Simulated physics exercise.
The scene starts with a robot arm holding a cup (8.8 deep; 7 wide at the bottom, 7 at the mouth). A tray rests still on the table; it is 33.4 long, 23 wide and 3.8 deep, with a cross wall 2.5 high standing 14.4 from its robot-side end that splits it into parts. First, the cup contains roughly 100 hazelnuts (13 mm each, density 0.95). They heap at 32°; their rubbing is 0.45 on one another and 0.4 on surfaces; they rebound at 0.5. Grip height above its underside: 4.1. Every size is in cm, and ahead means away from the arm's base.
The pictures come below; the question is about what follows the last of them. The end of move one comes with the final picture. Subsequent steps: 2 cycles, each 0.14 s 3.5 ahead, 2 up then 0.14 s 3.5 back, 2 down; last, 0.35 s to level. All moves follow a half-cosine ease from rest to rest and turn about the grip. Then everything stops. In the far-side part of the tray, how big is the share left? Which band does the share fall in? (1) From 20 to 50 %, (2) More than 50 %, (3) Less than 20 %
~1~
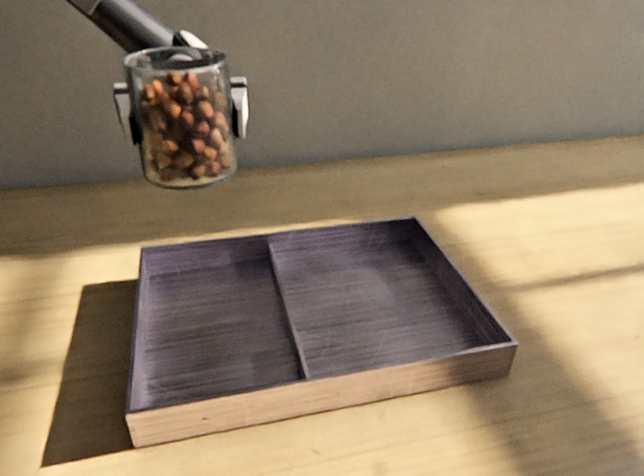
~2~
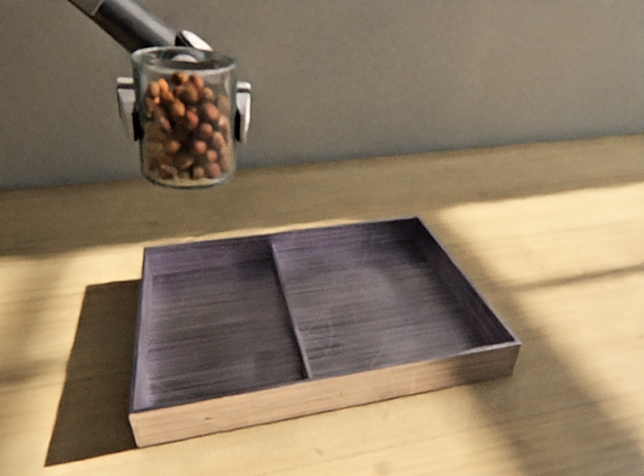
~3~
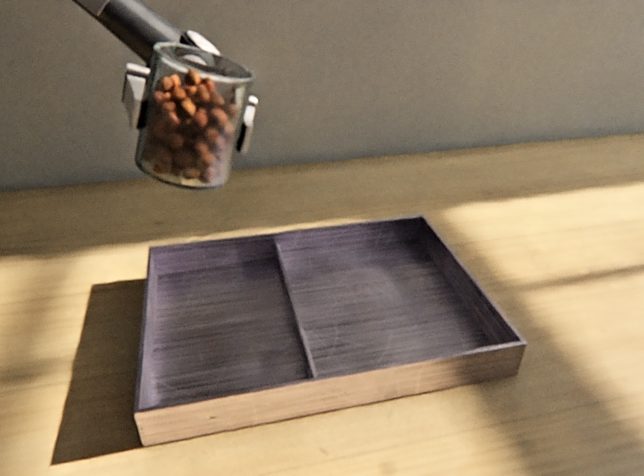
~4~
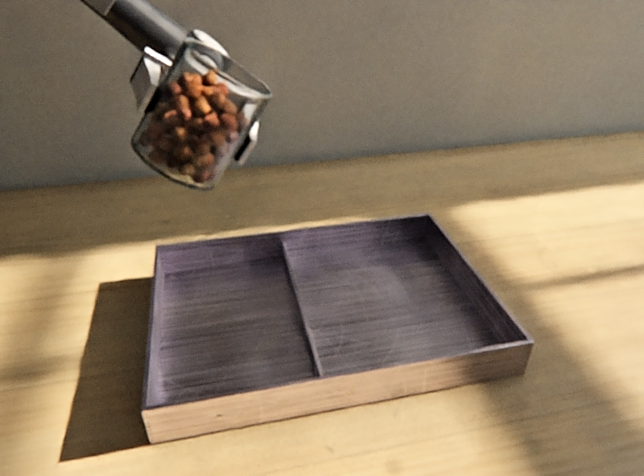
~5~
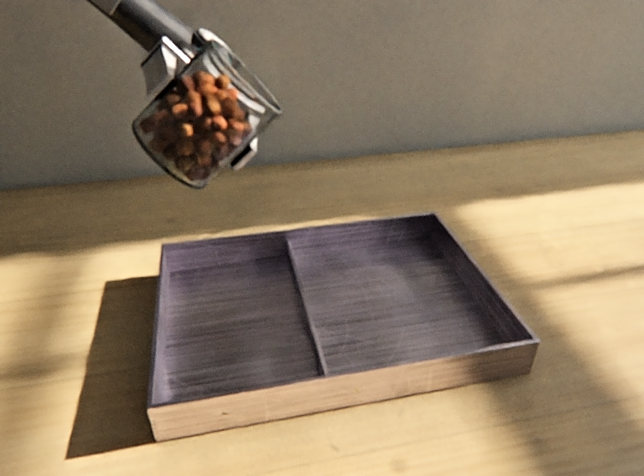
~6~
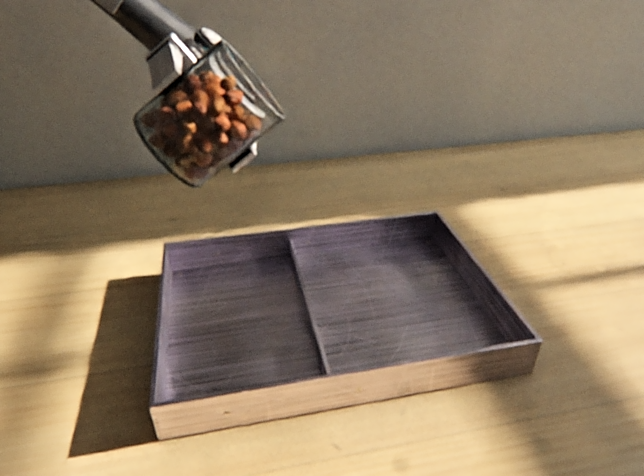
The answer is 3.
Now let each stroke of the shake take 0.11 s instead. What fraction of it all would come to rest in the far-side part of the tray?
Around 20 percent.
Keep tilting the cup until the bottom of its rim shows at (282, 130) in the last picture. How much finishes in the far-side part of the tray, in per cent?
Close to 20 in a hundred.
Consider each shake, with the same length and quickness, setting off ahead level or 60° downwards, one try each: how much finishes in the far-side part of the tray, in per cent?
Near 0 and 0 percent respectively.
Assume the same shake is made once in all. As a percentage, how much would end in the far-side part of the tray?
Then roughly 5 percent.
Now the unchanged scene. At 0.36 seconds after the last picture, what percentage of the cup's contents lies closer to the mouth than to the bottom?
Share in the mouth half: About 35 %.
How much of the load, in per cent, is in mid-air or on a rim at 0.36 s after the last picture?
Some 5 percent.
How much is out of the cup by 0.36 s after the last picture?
Share out so far: Close to 5 %.
Then, 0.36 s later, tilted 54° forward, highest piece 26 above the table; 92 in the cup, 1 in the robot-side part, 5 in flight or on a rim.
Then, 0.73 s later, tilted 29° forward, highest piece 26 above the table; 90 in the cup, 7 in the far-side part, 1 in the robot-side part.
Then, 1.11 s later, level, highest piece 27 above the table; 90 in the cup, 7 in the far-side part, 1 in the robot-side part.
Then, 2.16 s later, level, highest piece 27 above the table; 90 in the cup, 7 in the far-side part, 1 in the robot-side part.
At rest, 90 in the cup, 7 in the far-side part, 1 in the robot-side part. That is 7 % in the far-side part of the tray.
